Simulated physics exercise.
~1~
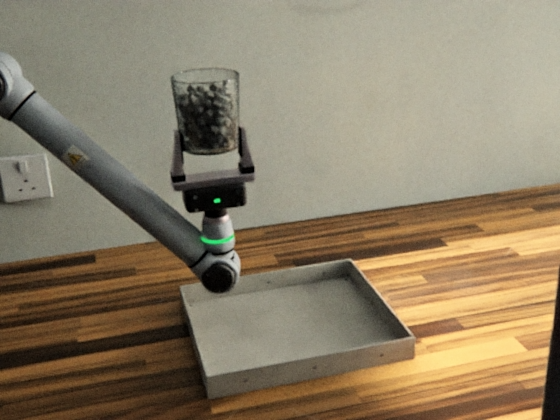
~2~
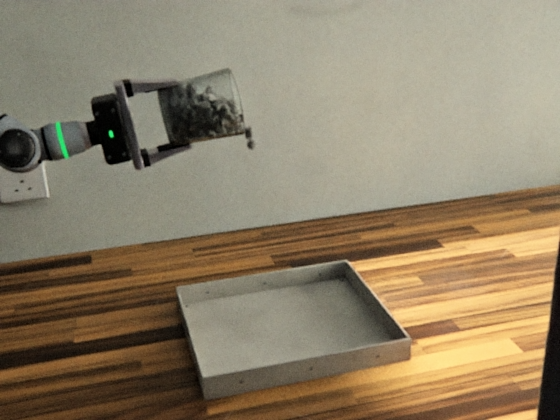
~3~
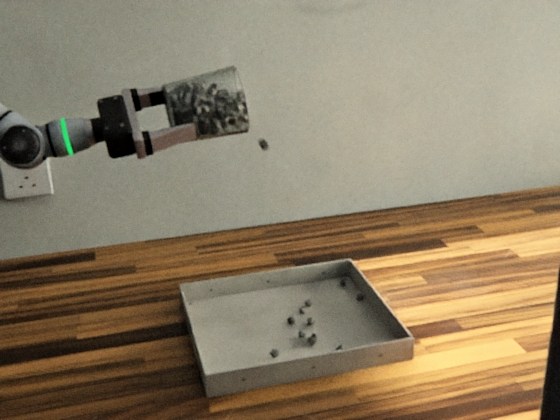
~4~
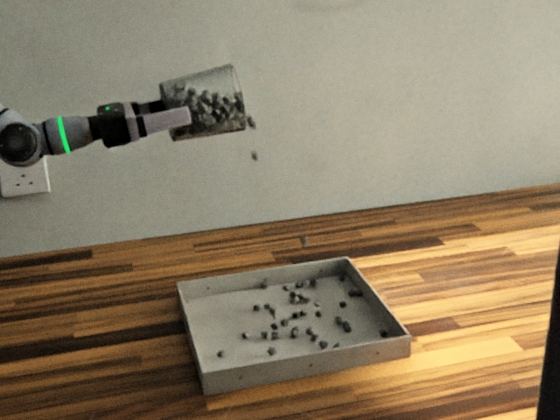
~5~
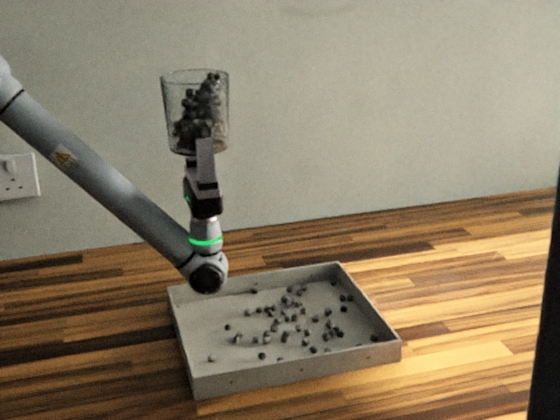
In this clip, a robot arm holding a clear beaker of small dark pebbles tips it onto its side above a grey tray, and some pebbles fall and scatter across the tray before the arm turns the beaker upright again, with many pebbles still inside.
